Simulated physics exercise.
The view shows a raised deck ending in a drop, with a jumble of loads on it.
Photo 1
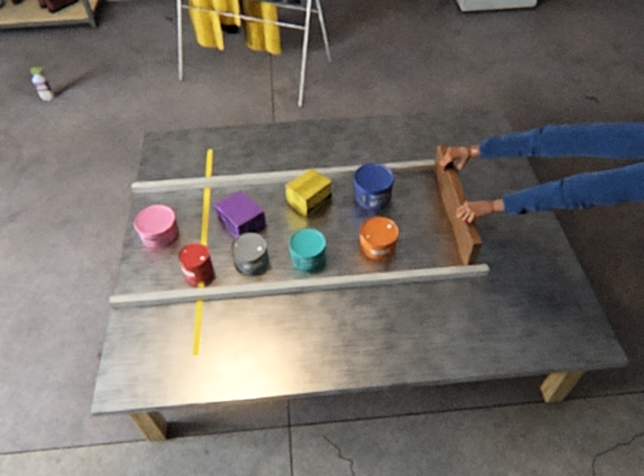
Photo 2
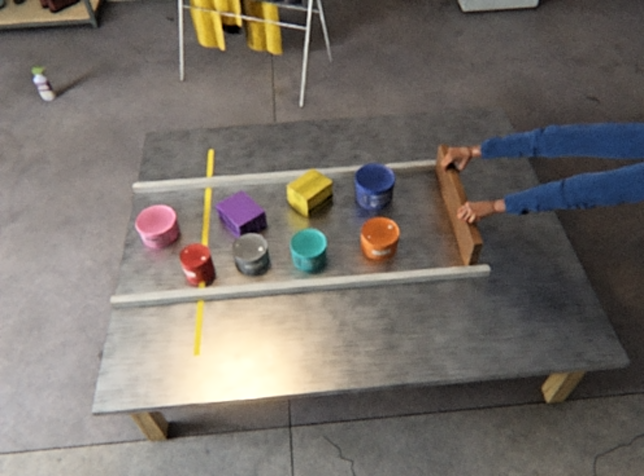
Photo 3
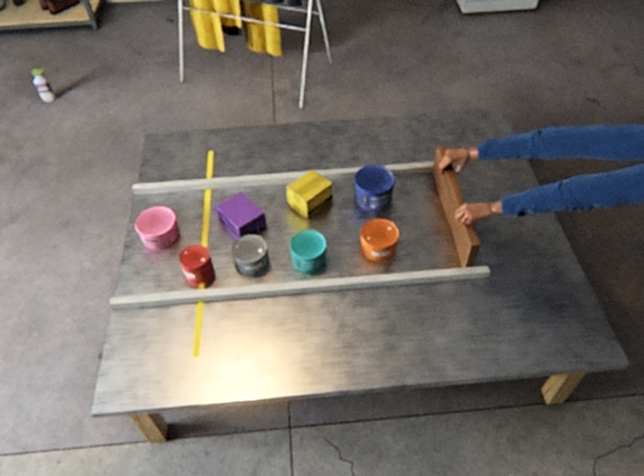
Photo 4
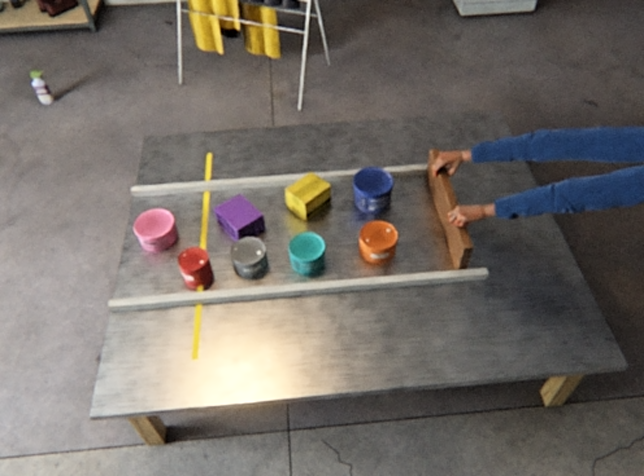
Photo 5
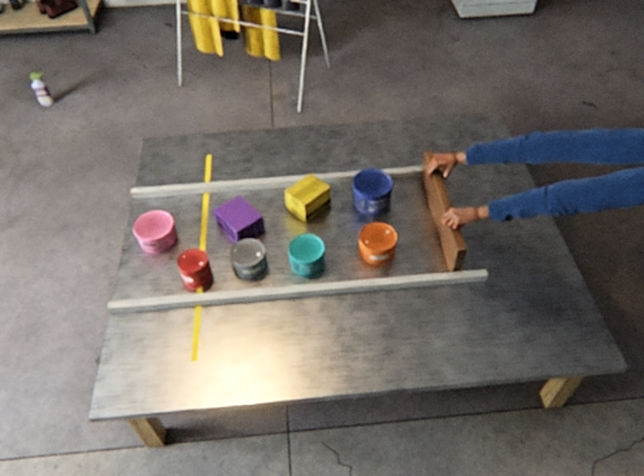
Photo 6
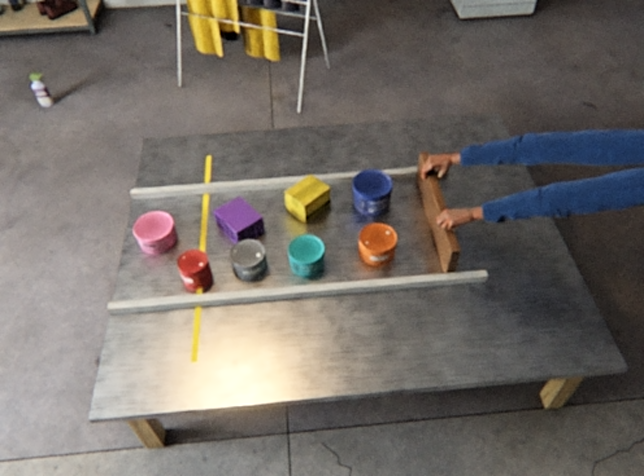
At first, two hands in blue sleeves hold a wooden plank upright at the right of a grey table, where colourful round containers and two boxes sit between pale rails. The hands then push the plank a short way left toward the blue and orange containers, while the objects stay essentially still.
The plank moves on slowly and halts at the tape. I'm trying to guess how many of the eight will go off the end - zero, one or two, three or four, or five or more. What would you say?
It is going to spill one or two of them.
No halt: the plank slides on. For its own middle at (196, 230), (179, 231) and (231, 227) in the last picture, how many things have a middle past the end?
The numbers are 1, 2 and 0.
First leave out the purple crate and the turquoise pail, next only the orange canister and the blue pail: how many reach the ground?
You'd count 0 the first time and 0 the second time.
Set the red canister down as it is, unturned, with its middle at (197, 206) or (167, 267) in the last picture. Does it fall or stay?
In that order: Ends up off, then keeps its place.
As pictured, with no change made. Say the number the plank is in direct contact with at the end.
It is in contact with 3.
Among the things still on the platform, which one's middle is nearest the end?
Red canister.
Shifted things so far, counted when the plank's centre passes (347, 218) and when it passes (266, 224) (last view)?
Tally: First 4; then 7.
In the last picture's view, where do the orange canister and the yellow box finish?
One is at about (182, 250), the other at about (151, 204).
A little later, none off yet; pink pail at rest near (156, 233); red canister at rest near (195, 270); purple crate at rest near (239, 221).
Next, none off yet; pink pail at rest near (156, 233); red canister shifted a little near (187, 271); purple crate shifted a little near (225, 229).
When it is over, the number that fall off is one or two; down, pink pail.
